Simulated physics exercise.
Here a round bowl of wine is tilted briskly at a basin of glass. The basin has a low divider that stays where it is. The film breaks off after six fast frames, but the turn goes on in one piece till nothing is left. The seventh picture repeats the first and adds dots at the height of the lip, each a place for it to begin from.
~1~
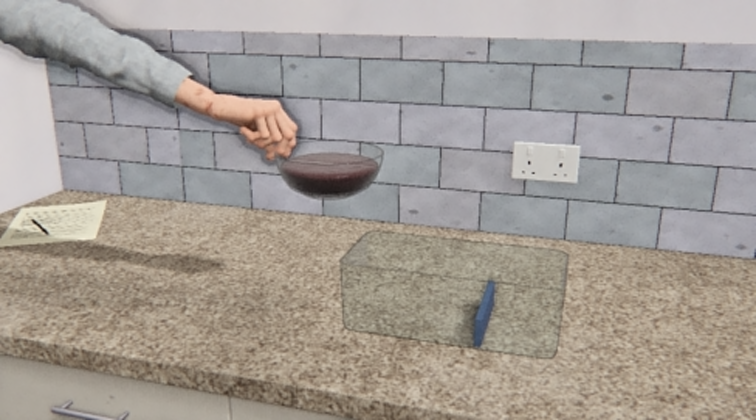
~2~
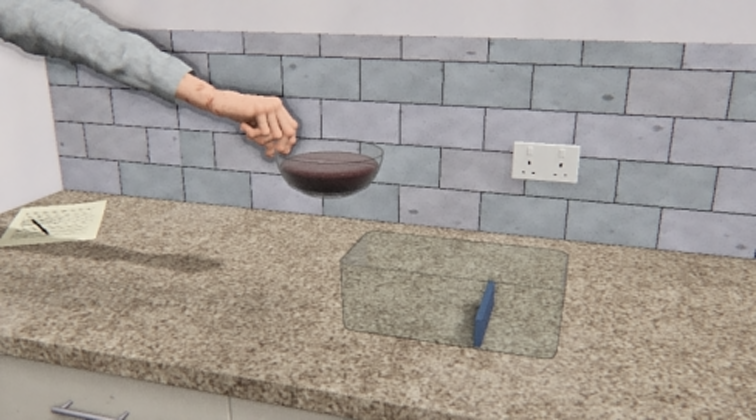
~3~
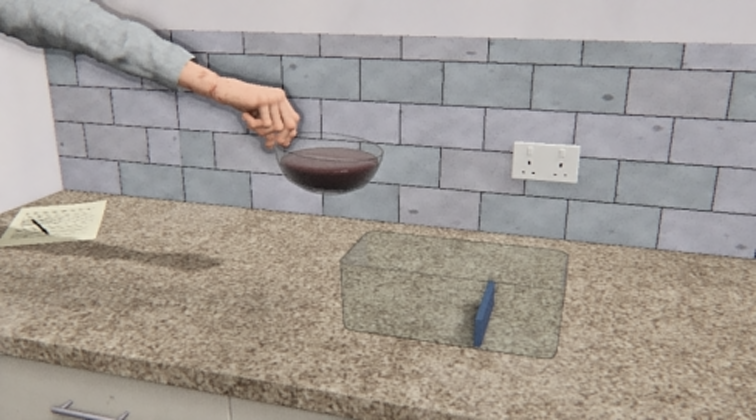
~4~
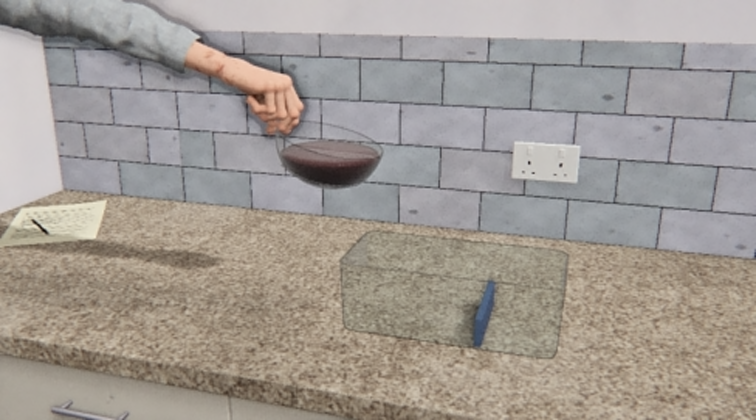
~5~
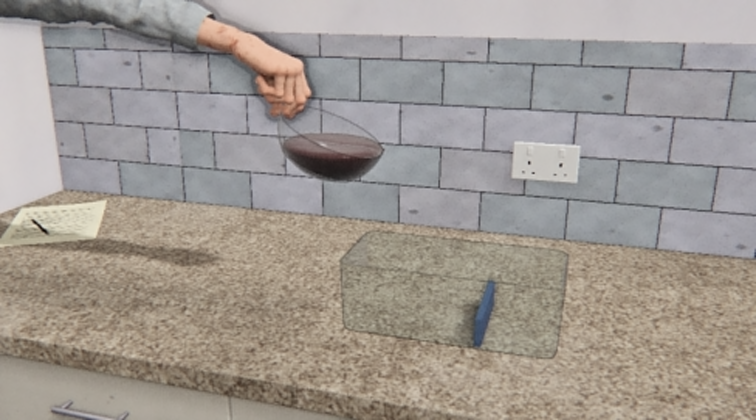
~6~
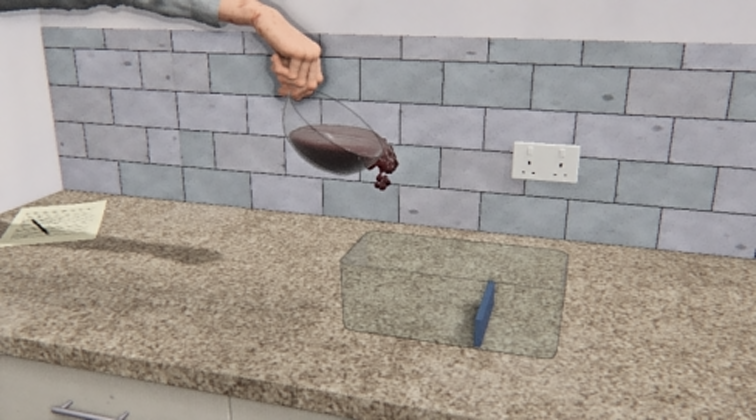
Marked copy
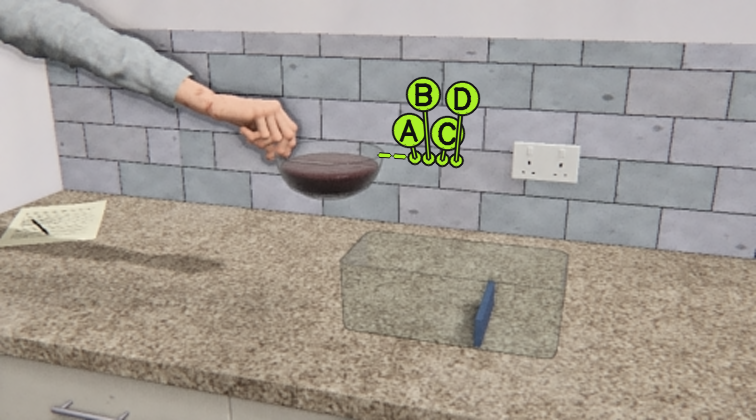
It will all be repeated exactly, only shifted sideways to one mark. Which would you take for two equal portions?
Spot A does it best.
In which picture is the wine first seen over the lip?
Picture 5.
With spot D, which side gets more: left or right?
More ends on the right.
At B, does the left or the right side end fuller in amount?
More ends on the right.
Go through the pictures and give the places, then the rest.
The first frame shows upright, lip at (380, 155); basin from (344, 327) to (557, 358); top of the wall at (486, 299); nothing has left yet.
The second frame shows upright, lip at (380, 155); nothing has left yet.
The third frame shows tipped about 6°, lip at (380, 155); nothing has left yet.
The fourth frame shows tipped about 14°, lip at (380, 155); nothing has left yet.
The fifth frame shows tipped about 24°, lip at (380, 155); wine is over the lip, down to (380, 155).
The sixth frame shows tipped about 35°, lip at (380, 155); wine is over the lip, down to (386, 186).
On the marked copy, A at (415, 157); B at (428, 158); C at (442, 159); D at (456, 160).
For spot A, about 49 % ends left of the wall and 49 % right of it.
For spot B, about 23 % ends left of the wall and 76 % right of it.
For spot C, about 10 % ends left of the wall and 89 % right of it.
For spot D, about 13 % ends left of the wall and 85 % right of it.
